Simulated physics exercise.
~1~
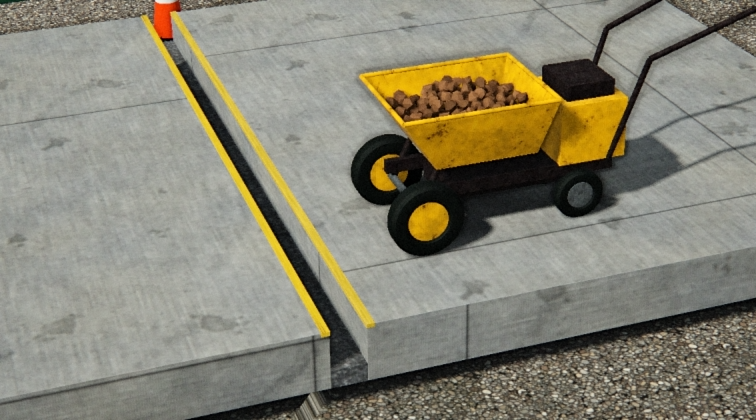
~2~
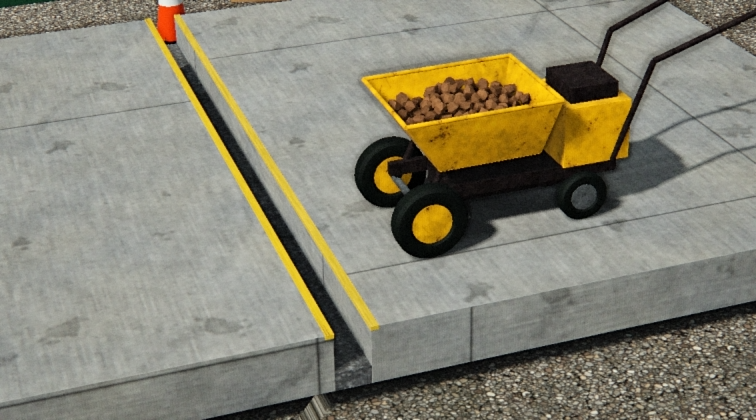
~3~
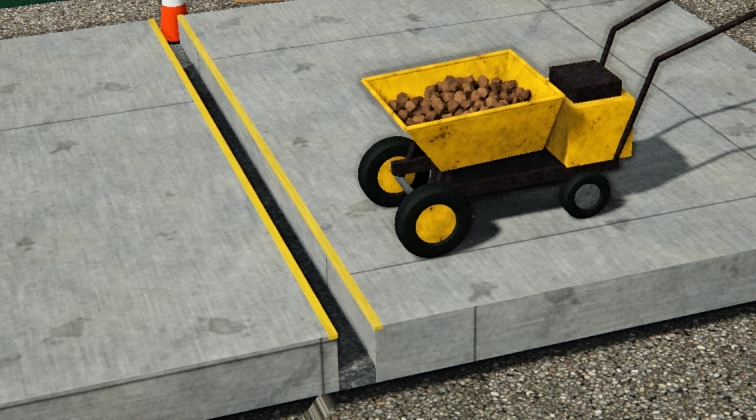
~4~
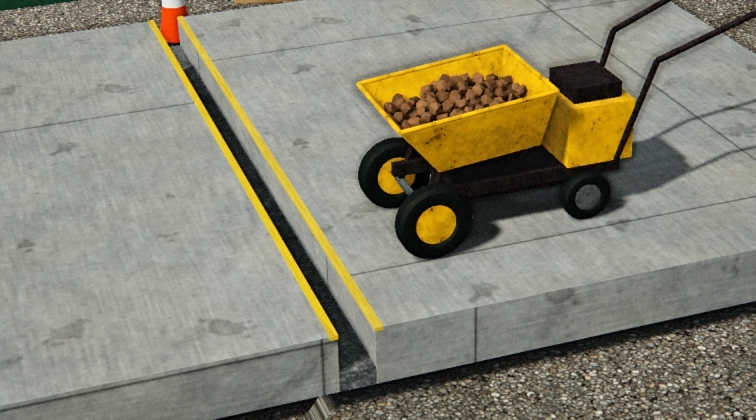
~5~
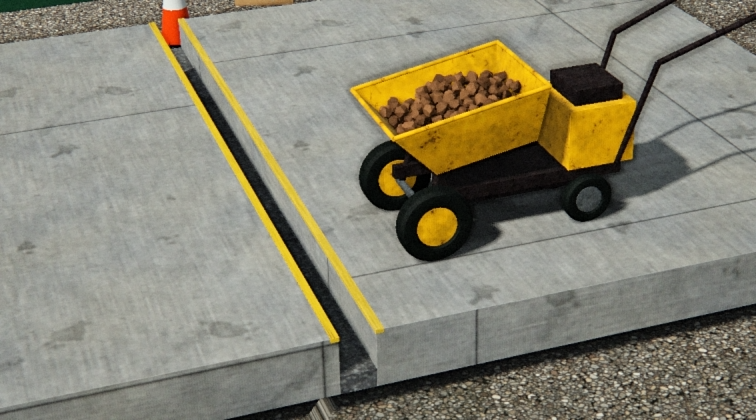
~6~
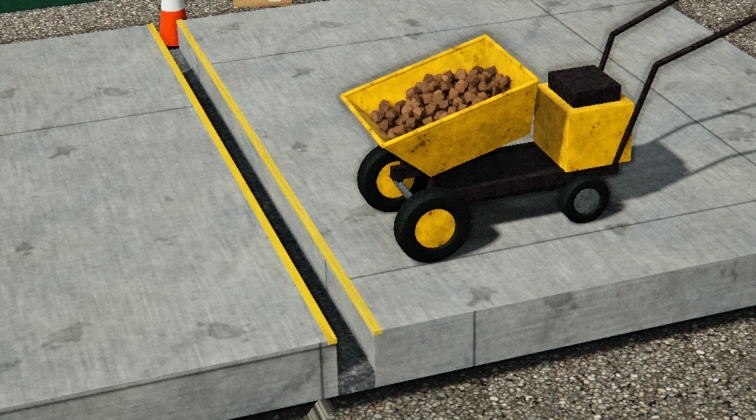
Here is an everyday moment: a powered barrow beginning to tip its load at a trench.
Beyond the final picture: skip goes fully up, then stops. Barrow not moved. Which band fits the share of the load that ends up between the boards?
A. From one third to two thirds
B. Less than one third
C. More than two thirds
Option A: From one third to two thirds.
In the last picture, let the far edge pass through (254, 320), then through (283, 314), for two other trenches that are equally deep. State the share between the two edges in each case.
The first try lands around 100 %, the second around 90 %.
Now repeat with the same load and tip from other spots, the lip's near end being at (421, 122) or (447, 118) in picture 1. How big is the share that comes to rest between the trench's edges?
You'd see around 70 per cent the first time and around 60 per cent the second.
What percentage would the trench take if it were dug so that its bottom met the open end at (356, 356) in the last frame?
Close to 40 per cent.
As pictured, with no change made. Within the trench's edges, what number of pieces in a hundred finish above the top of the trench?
I'd put it near 10 in a hundred.
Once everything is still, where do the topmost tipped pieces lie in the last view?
Close to (264, 236).
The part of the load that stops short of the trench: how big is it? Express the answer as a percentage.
Share of load: Near 0 %.
Shortly afterwards, skip tipped steeply; the whole lot in the skip.
Next, skip tipped right over; the bulk in the skip; a little in or heaped over the trench; a little beyond it; only a few falling.
Some moments later, skip tipped right over; a little in the skip; near a third in or heaped over the trench; near half beyond it.
In the end, skip tipped right over; near half in or heaped over the trench; near half beyond it.
